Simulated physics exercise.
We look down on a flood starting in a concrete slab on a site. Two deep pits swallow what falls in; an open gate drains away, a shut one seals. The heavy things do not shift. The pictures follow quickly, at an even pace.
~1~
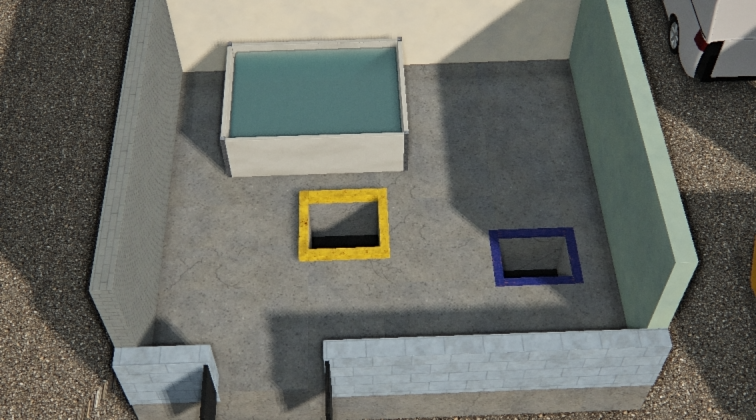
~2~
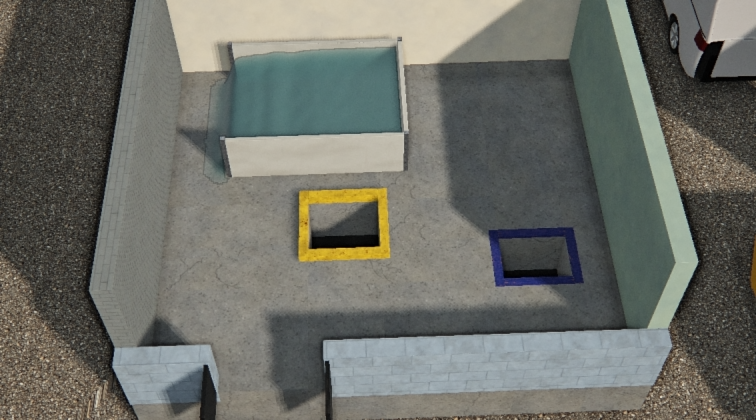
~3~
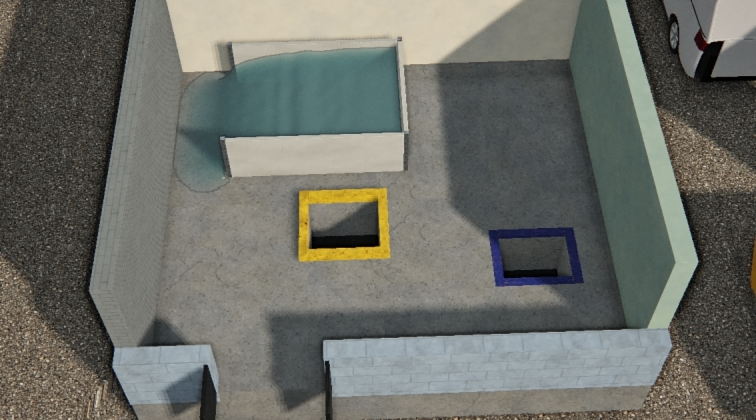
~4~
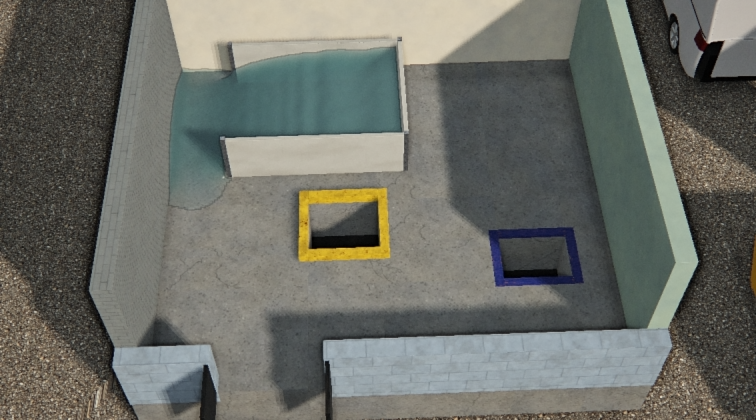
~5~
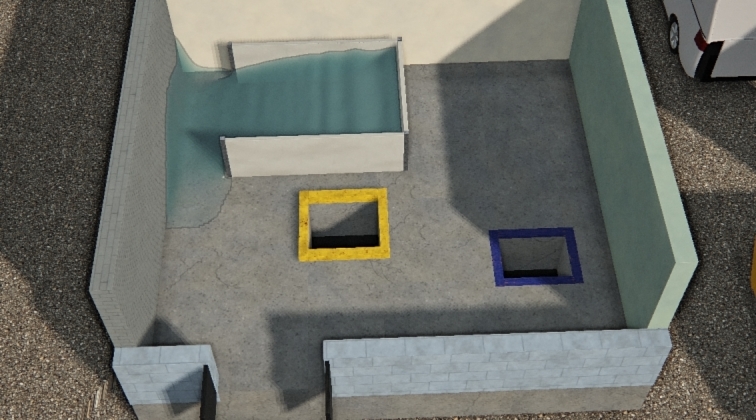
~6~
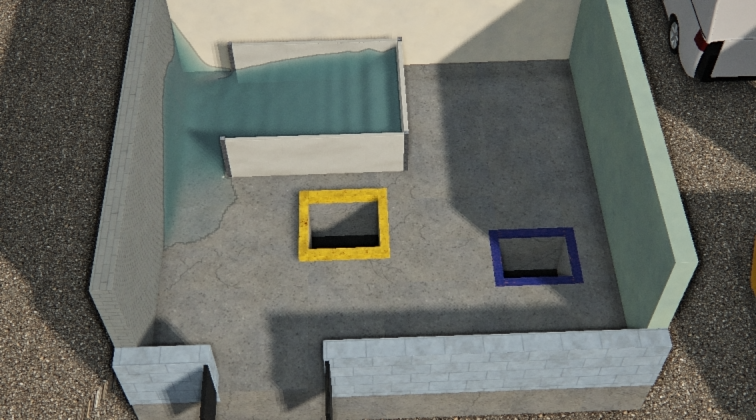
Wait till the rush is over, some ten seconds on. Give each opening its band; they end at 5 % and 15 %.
In the end: The gate takes above 15 %; the blue pit takes from 5 to 15 %; the yellow pit takes not even 5 %.
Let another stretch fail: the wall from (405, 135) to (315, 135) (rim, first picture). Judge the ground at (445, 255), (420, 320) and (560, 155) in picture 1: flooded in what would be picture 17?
In that order: Awash, covered, free of water.
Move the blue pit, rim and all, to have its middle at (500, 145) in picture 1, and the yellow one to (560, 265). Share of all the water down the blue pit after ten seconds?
Per cent: Blue 4.
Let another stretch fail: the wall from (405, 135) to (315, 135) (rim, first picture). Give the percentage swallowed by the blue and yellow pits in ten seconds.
In per cent: Blue 20, yellow 35.
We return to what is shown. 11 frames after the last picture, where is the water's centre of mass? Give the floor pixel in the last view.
Around (257, 150).
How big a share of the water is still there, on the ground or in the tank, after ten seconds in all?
Roughly 62 per cent.
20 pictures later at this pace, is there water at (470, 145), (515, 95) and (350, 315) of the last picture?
As listed: Not flooded, wet, covered.
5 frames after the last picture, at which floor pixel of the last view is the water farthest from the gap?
I would point to (152, 363).
A moment on, water covers 20 % of the floor; the gate 0 %, the blue pit 0 %, the yellow pit 0 %.
Next, water covers 40 % of the floor; the gate 1 %, the blue pit 0 %, the yellow pit 0 %.
Then, water covers 55 % of the floor; the gate 9 %, the blue pit 0 %, the yellow pit 0 %.
Later, water covers 80 % of the floor; the gate 16 %, the blue pit 3 %, the yellow pit 0 %.
In the end, water covers 95 % of the floor; the gate 24 %, the blue pit 13 %, the yellow pit 0 %.
